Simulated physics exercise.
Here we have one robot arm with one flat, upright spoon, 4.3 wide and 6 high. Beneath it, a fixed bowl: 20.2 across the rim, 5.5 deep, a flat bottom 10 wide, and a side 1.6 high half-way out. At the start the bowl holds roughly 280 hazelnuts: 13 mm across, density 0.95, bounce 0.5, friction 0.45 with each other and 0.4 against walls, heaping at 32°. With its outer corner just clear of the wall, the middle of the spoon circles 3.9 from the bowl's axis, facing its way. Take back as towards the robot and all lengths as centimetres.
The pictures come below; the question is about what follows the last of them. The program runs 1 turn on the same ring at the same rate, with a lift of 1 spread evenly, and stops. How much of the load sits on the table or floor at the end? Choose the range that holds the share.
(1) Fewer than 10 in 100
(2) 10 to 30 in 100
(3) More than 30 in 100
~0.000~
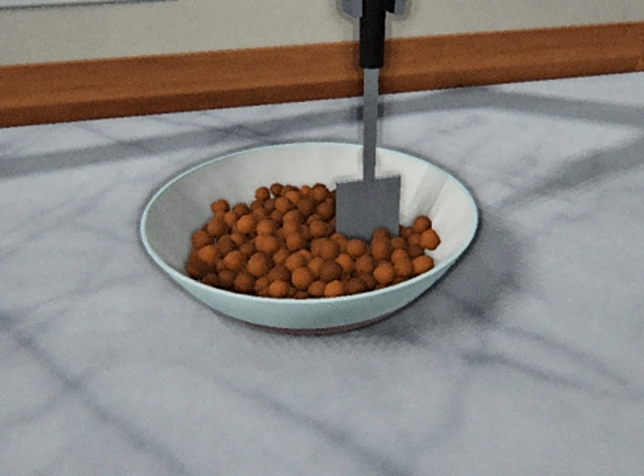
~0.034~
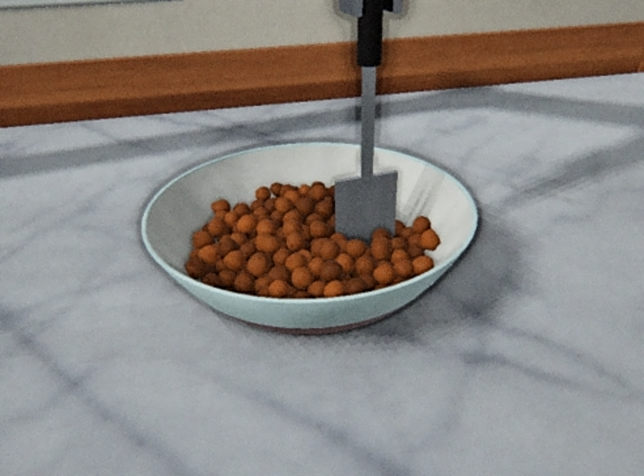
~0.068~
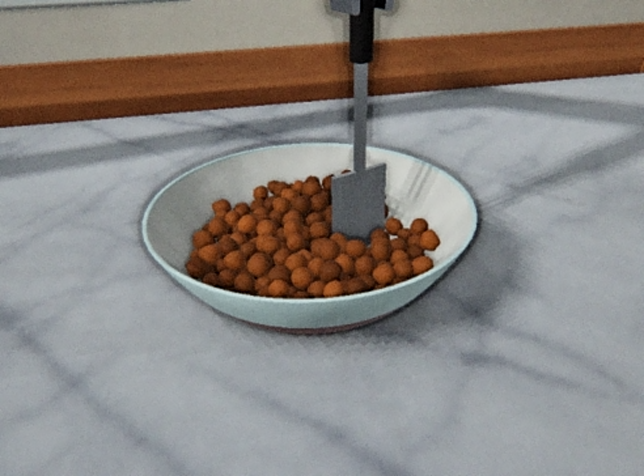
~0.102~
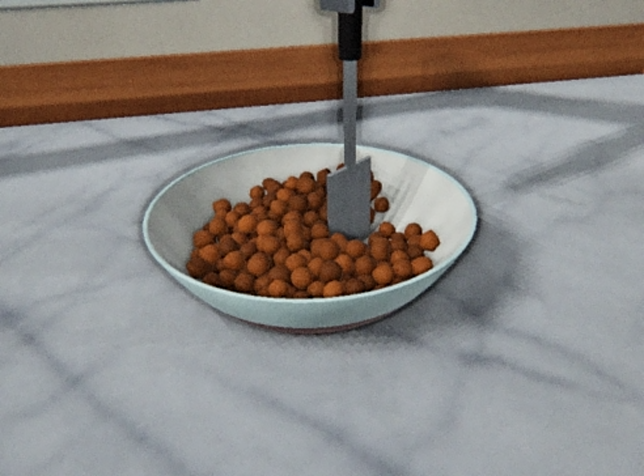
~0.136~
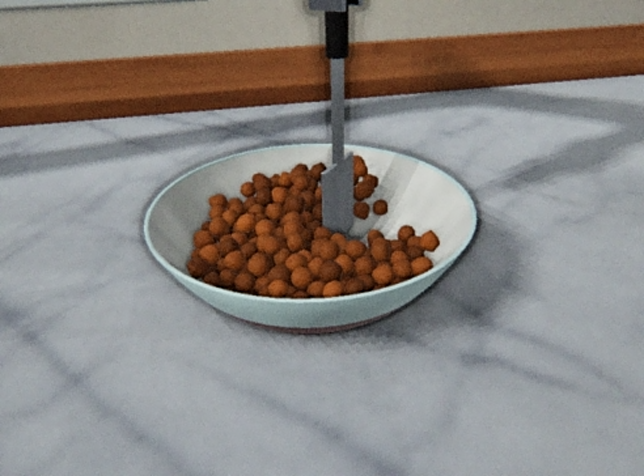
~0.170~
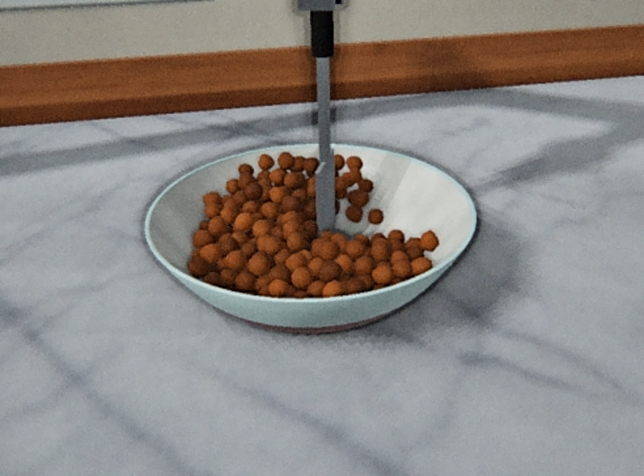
1, fewer than 10 in 100.
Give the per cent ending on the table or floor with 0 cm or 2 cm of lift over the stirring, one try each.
I'd say some 5 per cent, and some 5 per cent.
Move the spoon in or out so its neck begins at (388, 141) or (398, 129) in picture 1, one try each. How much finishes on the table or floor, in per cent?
About 10 and 10 per cent.
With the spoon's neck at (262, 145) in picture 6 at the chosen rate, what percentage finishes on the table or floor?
It works out to roughly 25 percent.
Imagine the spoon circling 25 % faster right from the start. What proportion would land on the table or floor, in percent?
5 per cent.
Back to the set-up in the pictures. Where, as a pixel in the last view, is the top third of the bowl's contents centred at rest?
Roughly pixel (365, 213).
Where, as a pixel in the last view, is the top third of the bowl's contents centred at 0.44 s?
I'd put it at around (227, 252).
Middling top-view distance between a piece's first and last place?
Some 6 centimetres or so.
By 0.44 s, 179° round, highest piece 7 above the table; 276 in the bowl, 1 on the table or floor, 4 in flight or on the tool.
By 0.70 s, 294° round, highest piece 7 above the table; 268 in the bowl, 10 on the table or floor, 3 in flight or on the tool.
By 1.03 s, 0° round, highest piece 5 above the table; 267 in the bowl, 14 on the table or floor.
By 1.73 s, 0° round, highest piece 5 above the table; 267 in the bowl, 14 on the table or floor.
Final count, 267 in the bowl, 14 on the table or floor. That is 5 % on the table or floor.
